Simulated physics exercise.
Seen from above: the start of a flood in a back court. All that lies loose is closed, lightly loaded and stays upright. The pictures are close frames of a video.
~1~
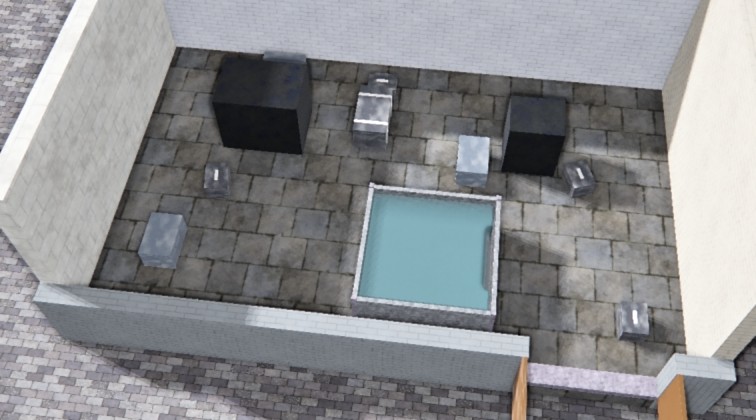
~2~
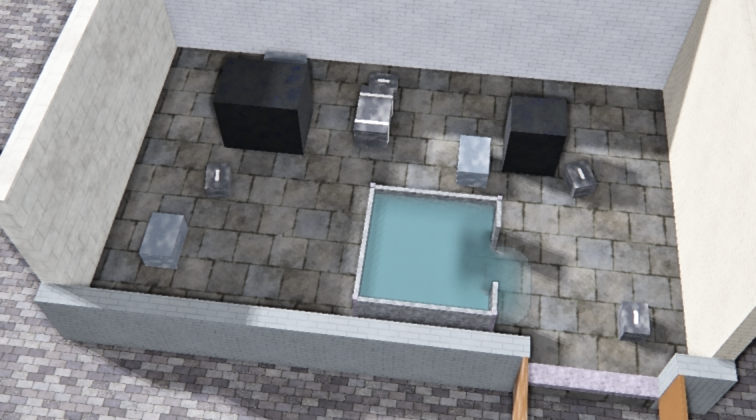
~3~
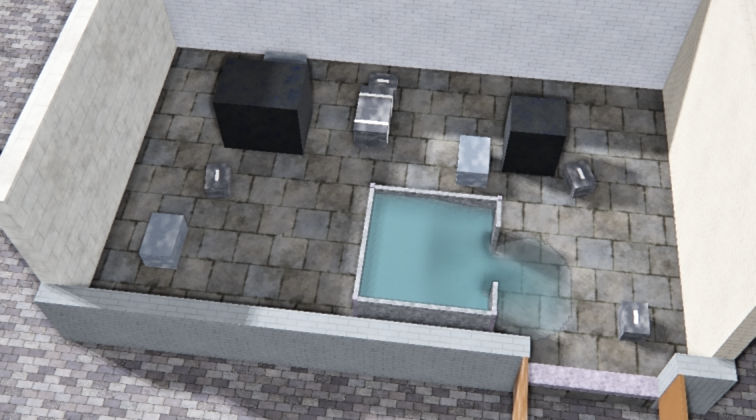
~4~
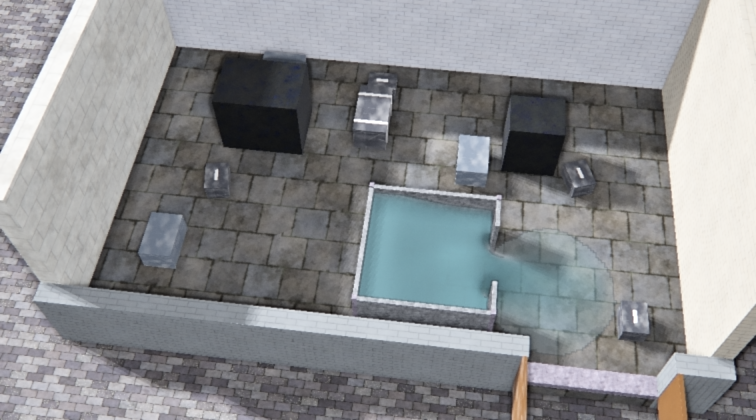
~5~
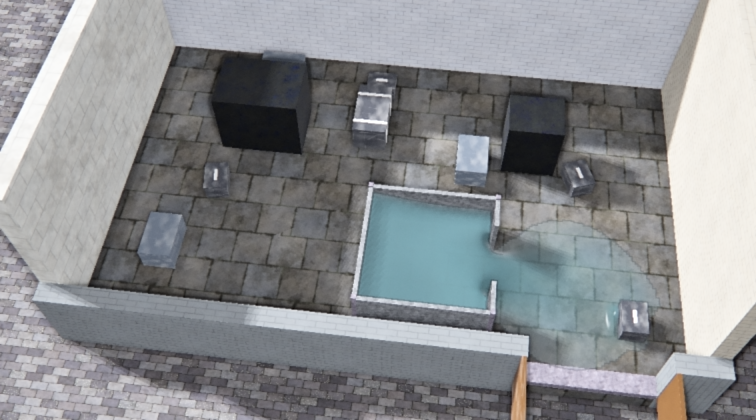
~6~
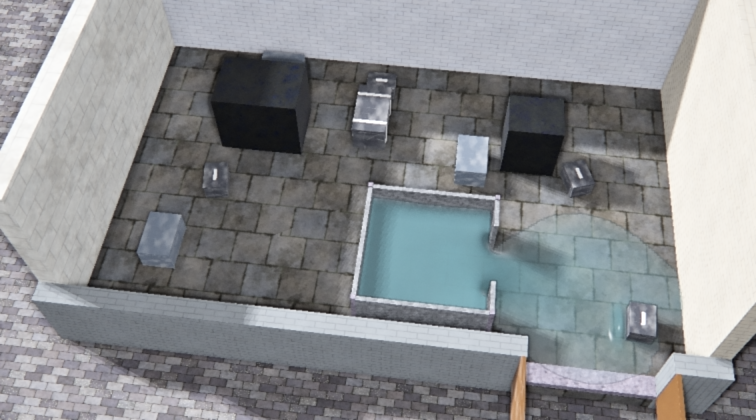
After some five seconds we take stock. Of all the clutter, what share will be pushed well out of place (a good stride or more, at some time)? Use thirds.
It is under a third.
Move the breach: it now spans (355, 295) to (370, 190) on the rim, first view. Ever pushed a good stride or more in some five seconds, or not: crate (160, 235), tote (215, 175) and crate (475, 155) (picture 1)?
In that order: Moved that far, moved that far, short of that.
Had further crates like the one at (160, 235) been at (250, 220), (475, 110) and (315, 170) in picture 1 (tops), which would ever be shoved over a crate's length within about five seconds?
In turn: Never so far, not that far, no.
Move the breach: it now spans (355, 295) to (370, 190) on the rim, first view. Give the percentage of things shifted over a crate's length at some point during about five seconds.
I make it 40 per cent.
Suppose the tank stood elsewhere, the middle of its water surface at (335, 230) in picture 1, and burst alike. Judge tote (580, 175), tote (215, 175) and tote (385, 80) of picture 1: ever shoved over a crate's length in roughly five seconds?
One after the other: Yes, no, short of that.
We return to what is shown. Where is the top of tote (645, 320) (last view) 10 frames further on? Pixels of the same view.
Near (672, 334).
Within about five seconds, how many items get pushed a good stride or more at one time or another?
I count 1.
A moment on, 1 of 8 are well off their spots; 0 afloat.
Next, 0 of 8 are well off their spots; 1 afloat.
Later, 1 of 8 are well off their spots; 0 afloat.
In the end, 1 of 8 are well off their spots, and 1 have been at some point; 0 afloat.
